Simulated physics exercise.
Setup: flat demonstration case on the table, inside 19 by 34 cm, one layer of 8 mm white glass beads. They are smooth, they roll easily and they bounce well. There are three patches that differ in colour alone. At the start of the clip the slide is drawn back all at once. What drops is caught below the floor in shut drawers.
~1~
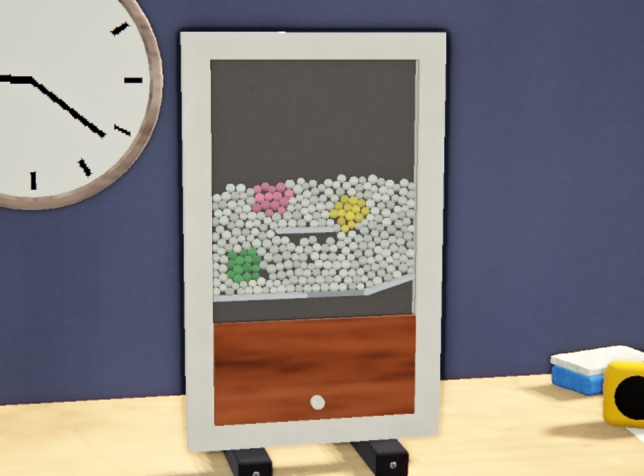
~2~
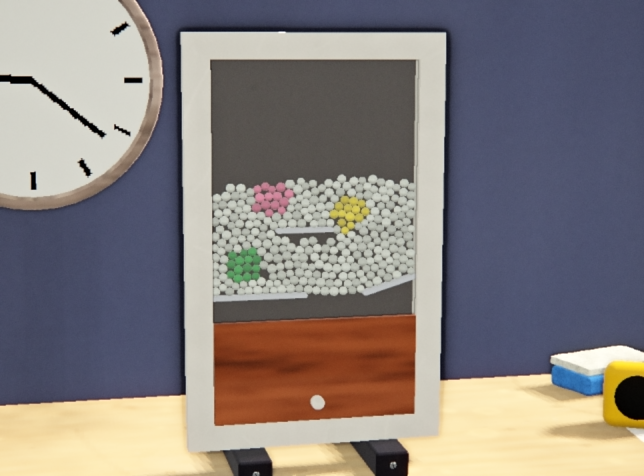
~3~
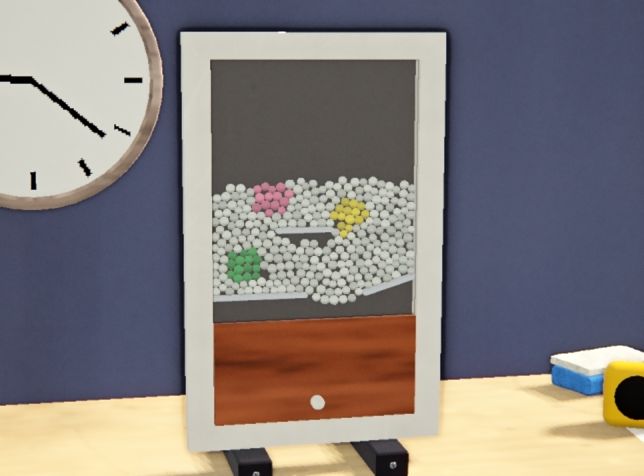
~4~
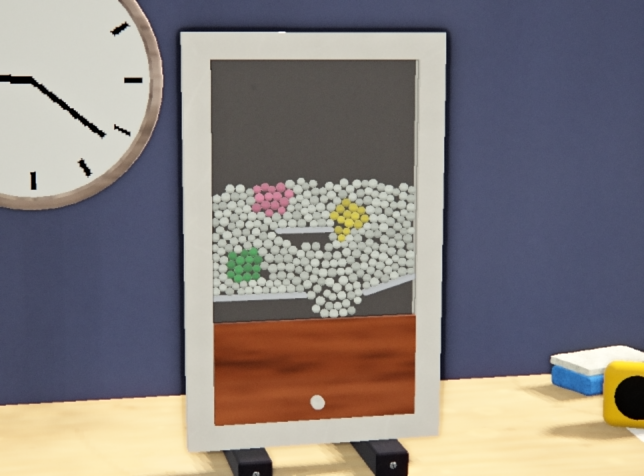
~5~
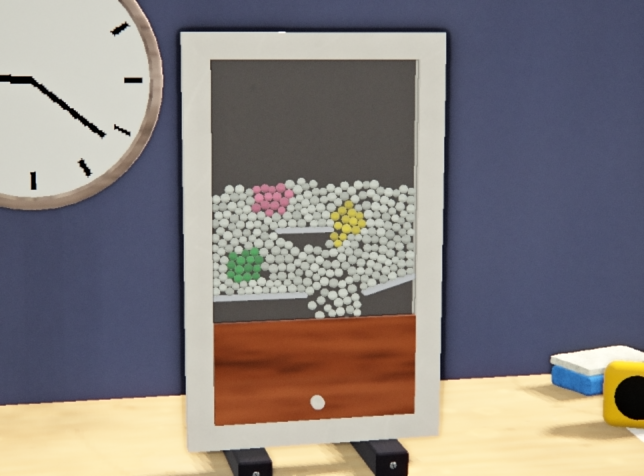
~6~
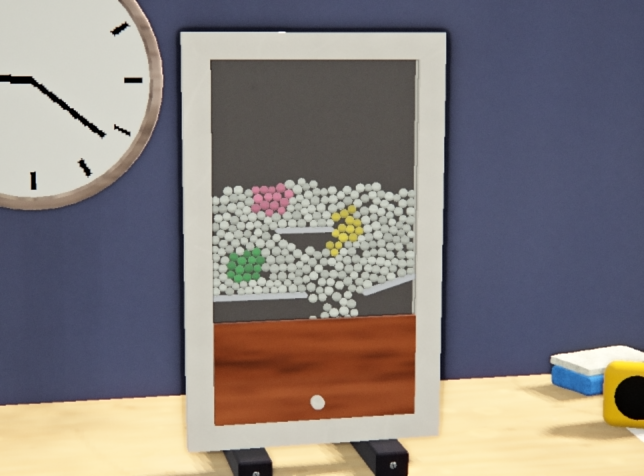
White beads start dropping through a gap in the case floor, and the yellow patch sinks.
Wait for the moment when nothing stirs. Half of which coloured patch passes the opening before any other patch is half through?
That is the yellow patch.
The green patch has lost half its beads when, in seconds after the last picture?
I'd put it near 0.8 seconds.
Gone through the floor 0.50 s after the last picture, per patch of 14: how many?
Count out below - yellow 14, green 2, pink 0.
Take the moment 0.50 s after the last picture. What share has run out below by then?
Around 65 %.
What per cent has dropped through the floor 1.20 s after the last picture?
About 85 per cent.
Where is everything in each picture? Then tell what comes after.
The first frame shows about 310 beads; load centre (313, 240); yellow patch (349, 212); green patch (244, 266); pink patch (272, 199); slide (301, 295) to (368, 292).
The second frame shows load centre (313, 241); 0 out.
The third frame shows load centre (314, 244); 5 out.
The fourth frame shows load centre (316, 246); 15 out.
The fifth frame shows load centre (309, 249); 21 out.
The sixth frame shows load centre (310, 251); 29 out; yellow patch (345, 230); green patch (246, 266); pink patch (271, 199); wall ends (365, 292) to (416, 275), (278, 231) to (331, 229).
Then, 0.15 s after the last picture, 30 % are out; out of 14, yellow 5, green 0, pink 0.
Then, 0.50 s after the last picture, 65 % are out; out of 14, yellow 14, green 2, pink 0.
Then, 1.20 s after the last picture, 85 % are out; out of 14, yellow 14, green 11, pink 12.
All still 3.0 s after it, 90 % are out; out of 14, yellow 14, green 14, pink 12; half out at yellow 0.16 s, green 0.76 s, pink 0.78 s.
